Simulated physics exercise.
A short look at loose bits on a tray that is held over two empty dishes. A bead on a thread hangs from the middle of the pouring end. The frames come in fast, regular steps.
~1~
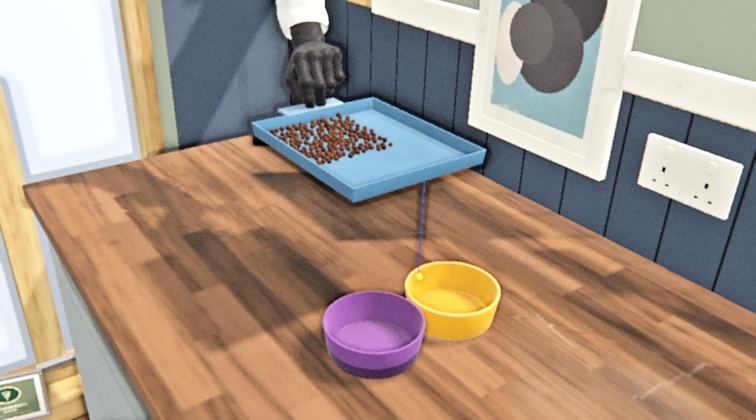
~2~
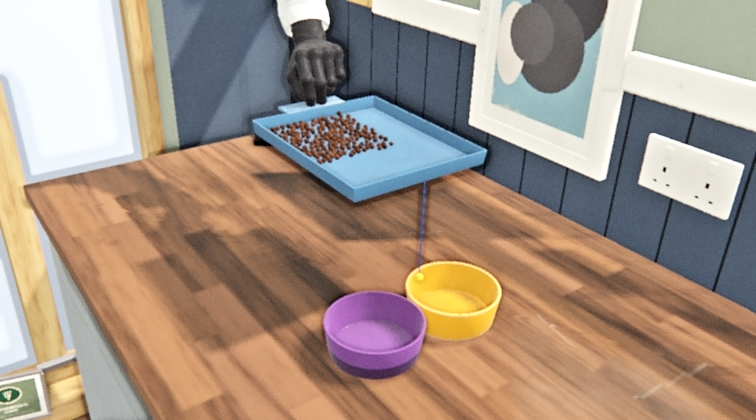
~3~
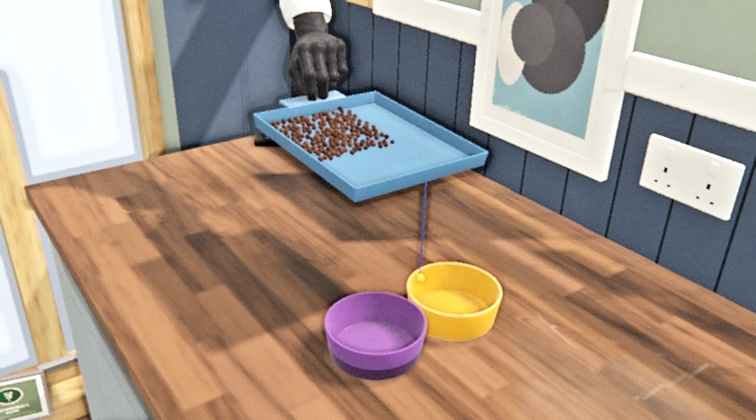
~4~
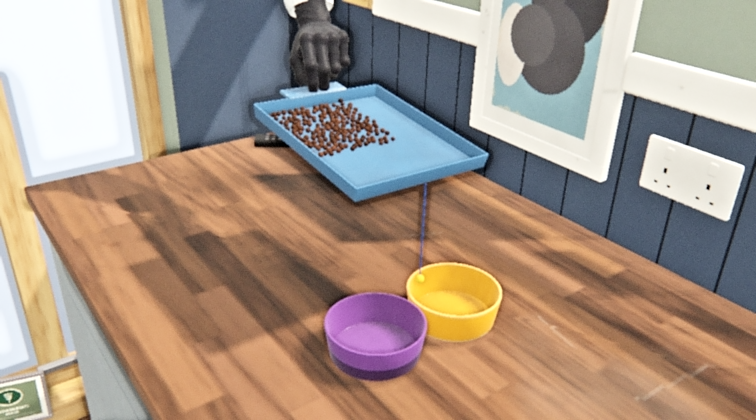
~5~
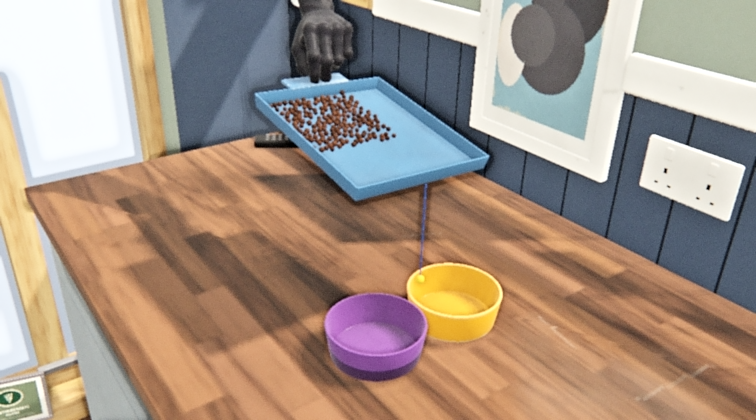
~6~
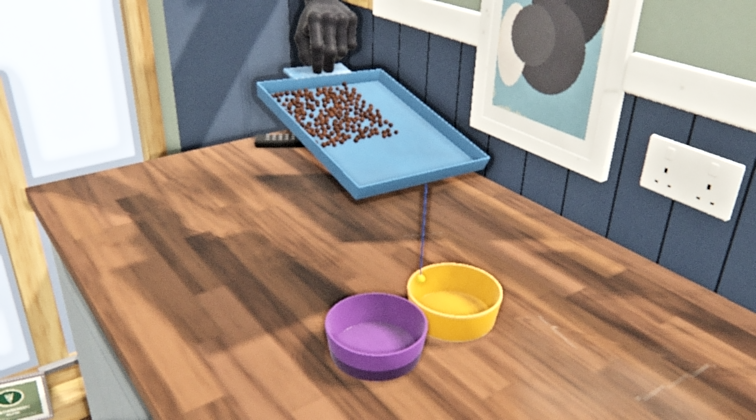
To begin with, a black-gloved hand holds a blue tray of small brown berries nearly level above a purple dish and a yellow dish on a wooden counter. The hand then slowly raises the tray's back end, tilting it slightly toward the viewer, while the berries stay bunched near the back.
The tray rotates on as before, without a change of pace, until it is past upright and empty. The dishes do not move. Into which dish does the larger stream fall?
More goes to the right-hand dish.
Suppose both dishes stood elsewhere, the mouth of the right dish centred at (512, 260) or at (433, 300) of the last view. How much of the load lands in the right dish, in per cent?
About 10 and 50 per cent.
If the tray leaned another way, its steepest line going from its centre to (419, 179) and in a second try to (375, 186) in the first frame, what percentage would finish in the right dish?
The first gives 40 %, the second 0 %.
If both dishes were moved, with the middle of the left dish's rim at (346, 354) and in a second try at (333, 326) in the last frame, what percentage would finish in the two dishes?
In turn 40 and 30 in a hundred.
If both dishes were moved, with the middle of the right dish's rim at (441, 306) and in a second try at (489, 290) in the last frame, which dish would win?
First the right one, then the dish on the right.
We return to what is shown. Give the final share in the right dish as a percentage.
Some 80 per cent.
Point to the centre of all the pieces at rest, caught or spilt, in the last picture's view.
Near (468, 315).
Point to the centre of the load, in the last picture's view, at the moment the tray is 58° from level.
Around (445, 170).
Shortly afterwards, tray tipped steeply; the bulk on the tray; only a few in the right dish; only a few outside both; a little in the air.
Next, tray tipped right over; the bulk on the tray; only a few in the left dish; a little in the right dish; a little outside both; only a few in the air.
Some moments later, tray tipped past a quarter turn; only a few in the left dish; the bulk in the right dish; near a quarter outside both.
In the end, tray tipped past a quarter turn; only a few in the left dish; the bulk in the right dish; near a quarter outside both.
